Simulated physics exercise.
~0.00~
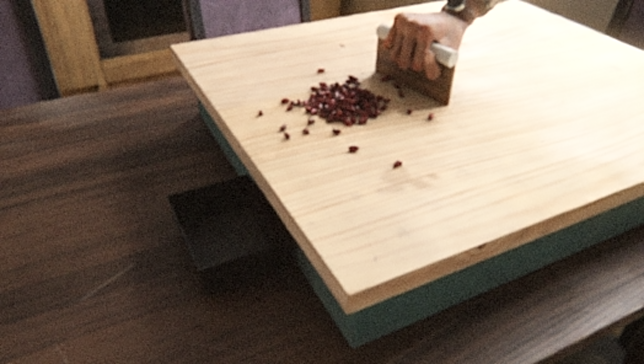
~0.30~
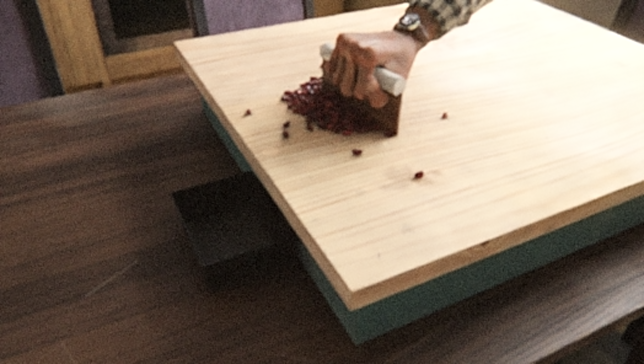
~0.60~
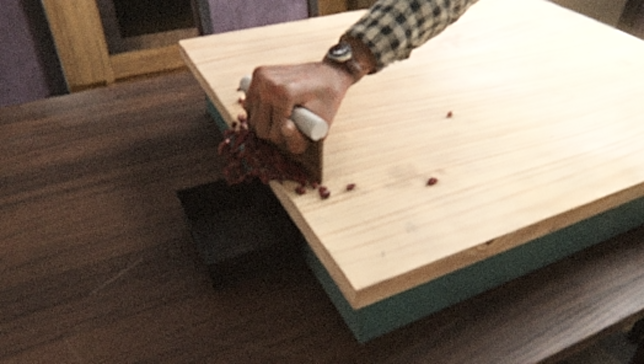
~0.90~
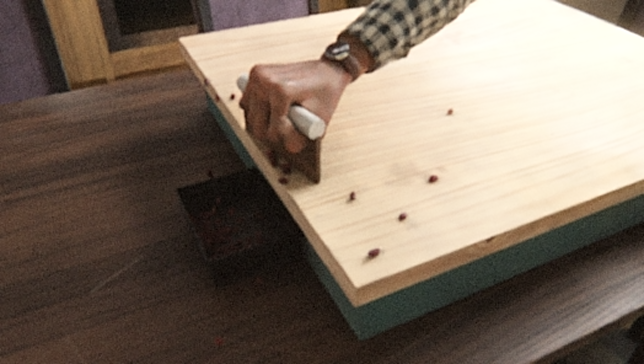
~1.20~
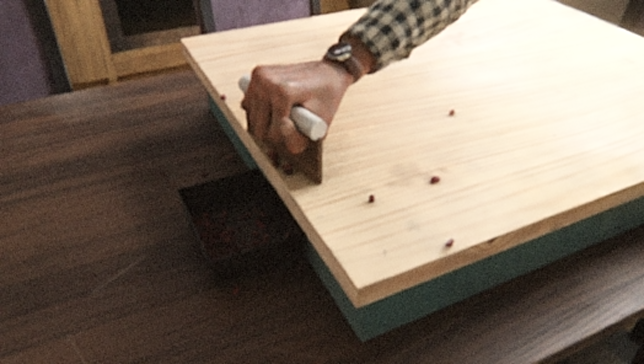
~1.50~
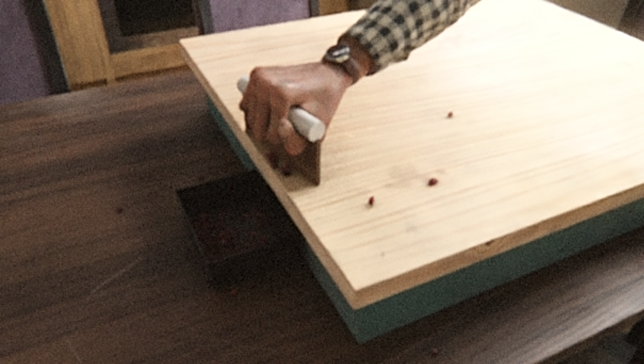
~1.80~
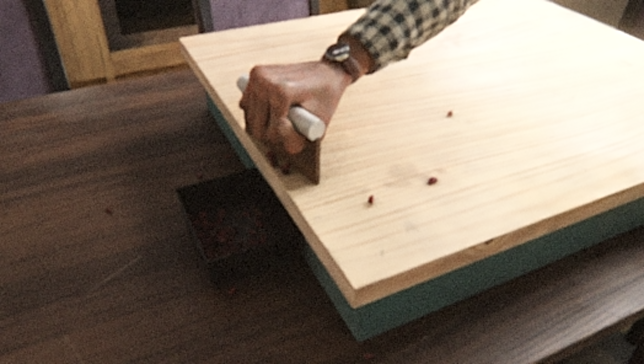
A hand gripping a flat scraper pushed a pile of dark red beans across a pale wooden board and over its near left edge, many dropping into a black tin, then stopped at the edge with a few beans still scattered on top.
